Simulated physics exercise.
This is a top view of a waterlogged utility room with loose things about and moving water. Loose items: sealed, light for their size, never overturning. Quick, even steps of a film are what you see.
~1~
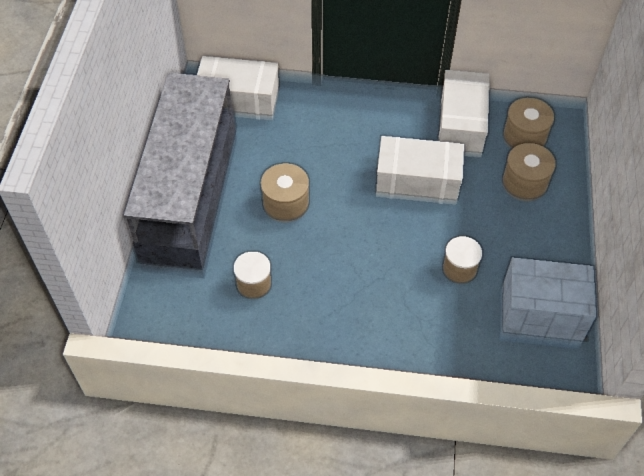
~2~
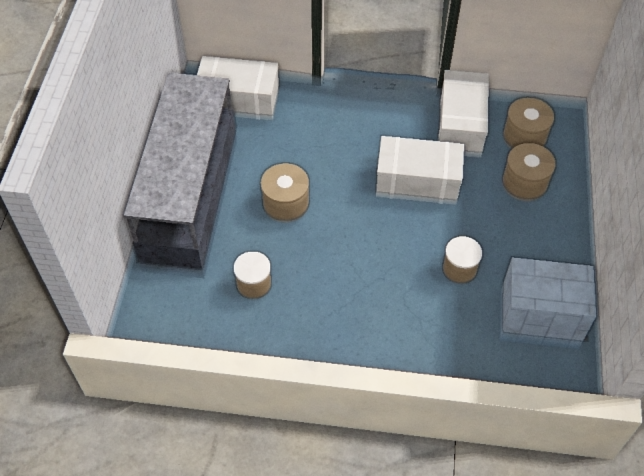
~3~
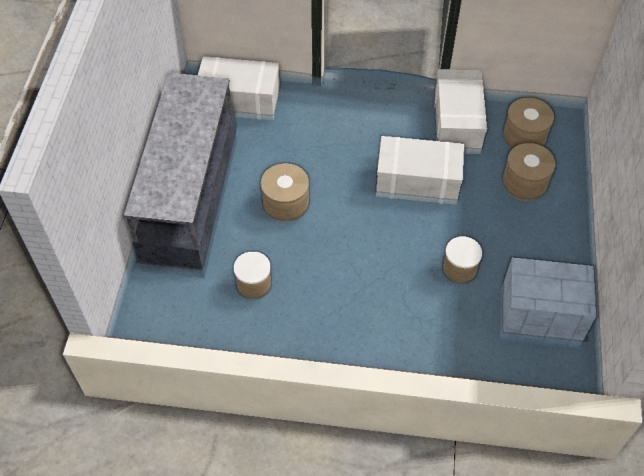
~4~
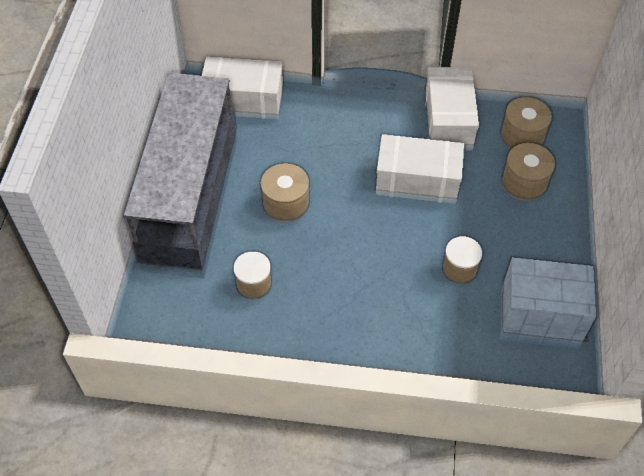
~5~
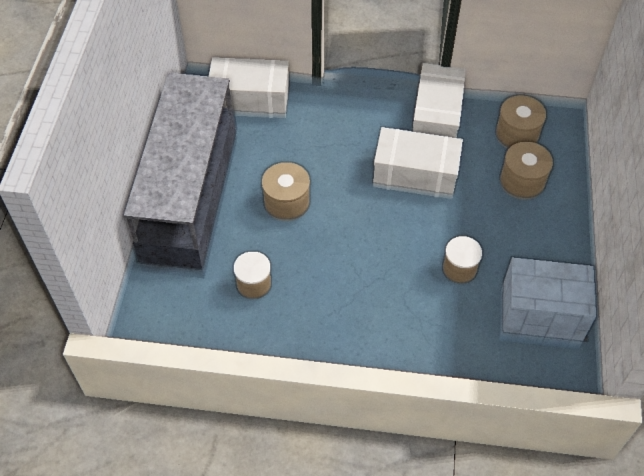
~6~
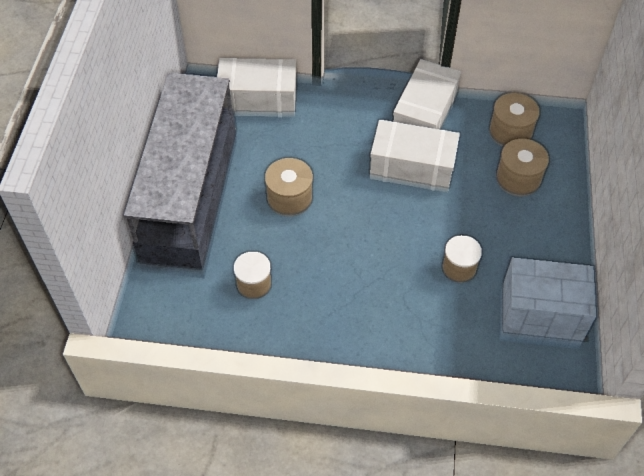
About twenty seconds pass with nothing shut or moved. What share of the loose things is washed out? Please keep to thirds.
The fraction ends up two thirds plus.
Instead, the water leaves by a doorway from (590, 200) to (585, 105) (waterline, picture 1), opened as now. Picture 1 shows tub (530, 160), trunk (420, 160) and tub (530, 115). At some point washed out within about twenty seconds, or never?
In sequence: Escapes, escapes, escapes.
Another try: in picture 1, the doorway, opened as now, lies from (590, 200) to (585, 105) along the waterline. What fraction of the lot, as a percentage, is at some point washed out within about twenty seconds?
Some 60 per cent of the things, roughly.
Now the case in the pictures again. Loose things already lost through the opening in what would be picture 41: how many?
6 in all.
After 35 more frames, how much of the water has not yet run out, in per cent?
50 %.
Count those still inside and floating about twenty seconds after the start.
By my count, 1.
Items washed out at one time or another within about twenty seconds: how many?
Total: 7.
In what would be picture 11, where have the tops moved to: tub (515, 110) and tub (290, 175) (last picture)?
Near (493, 94) and (294, 143).
A moment on, 1 of 8 are out; 7 afloat.
Next, 4 of 8 are out; 4 afloat.
Later, 6 of 8 are out; 2 afloat.
In the end, 7 of 8 are out; 1 afloat.
